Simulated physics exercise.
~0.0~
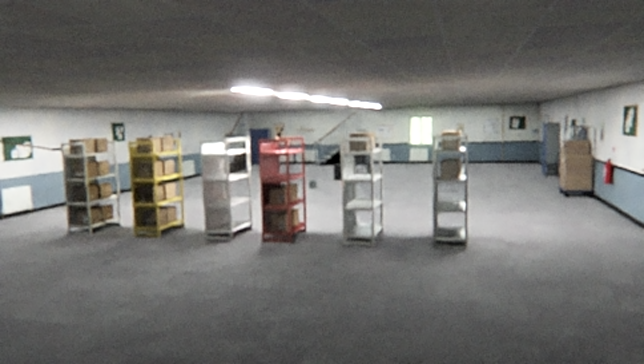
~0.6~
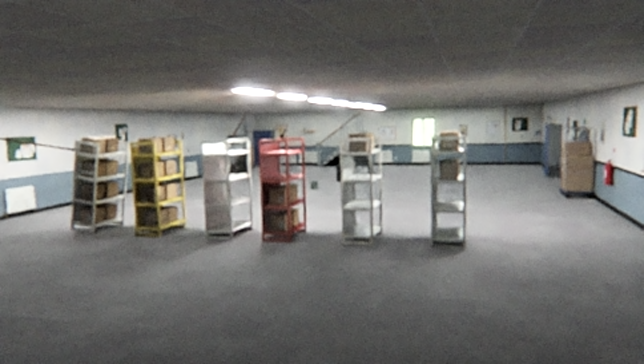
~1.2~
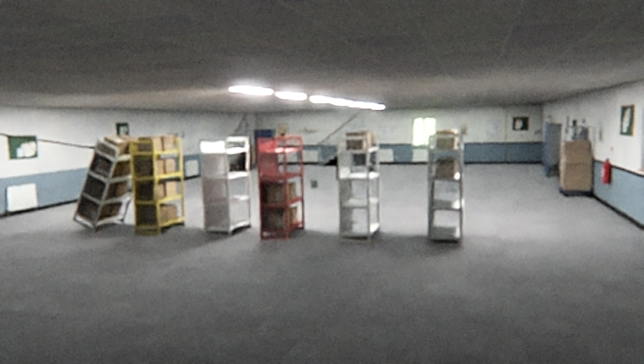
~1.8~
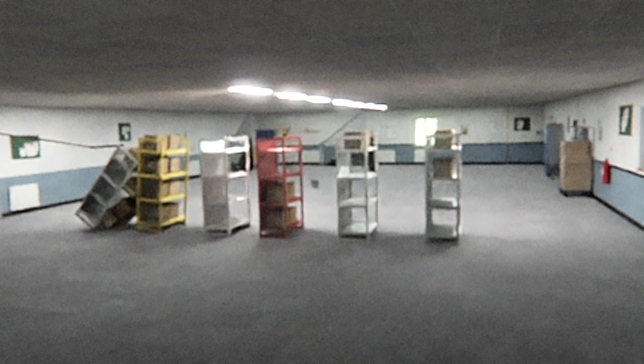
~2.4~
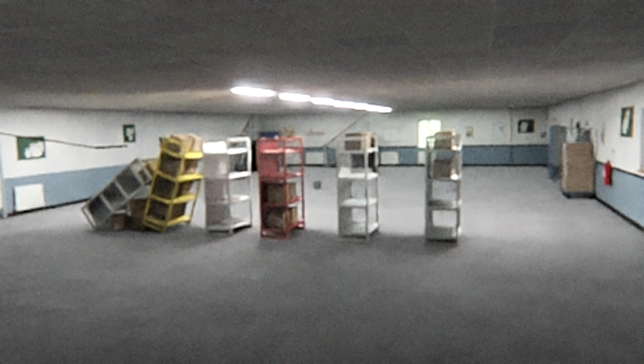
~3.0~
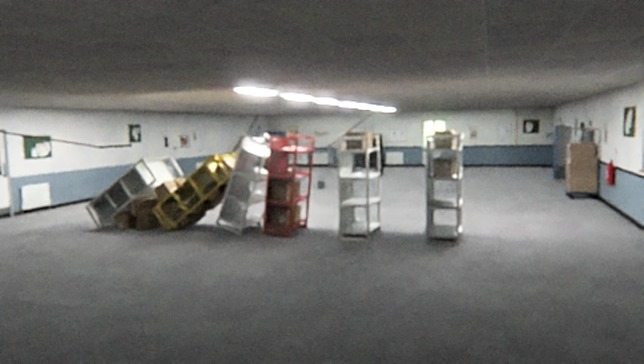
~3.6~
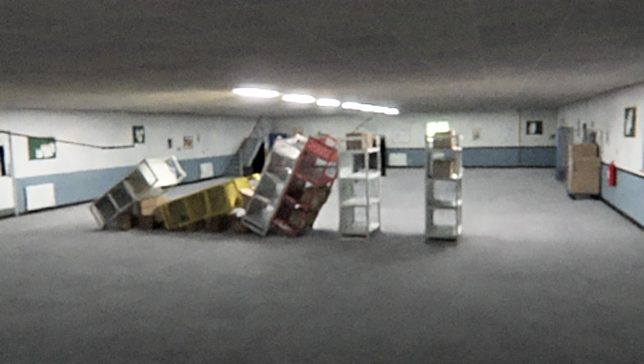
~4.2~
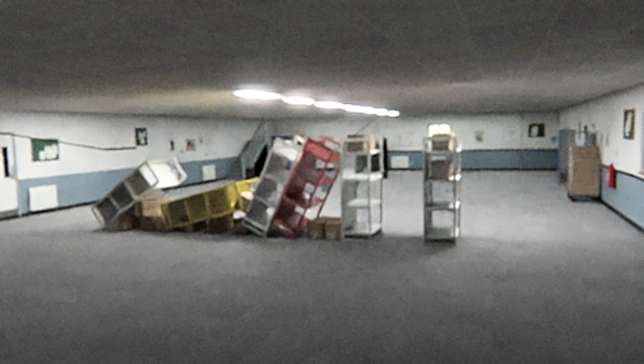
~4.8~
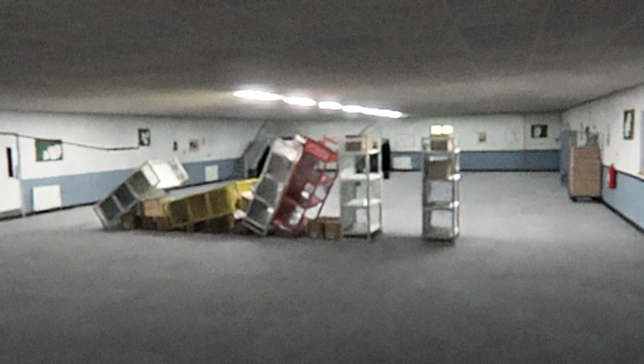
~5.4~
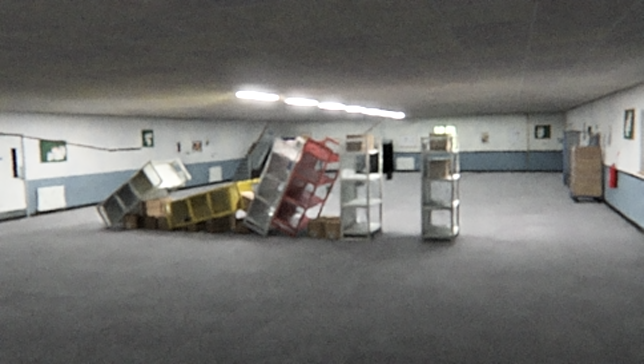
Leftmost shelf rack tipping right into a yellow one, toppling it, a white and a red rack leaning over, two staying upright.
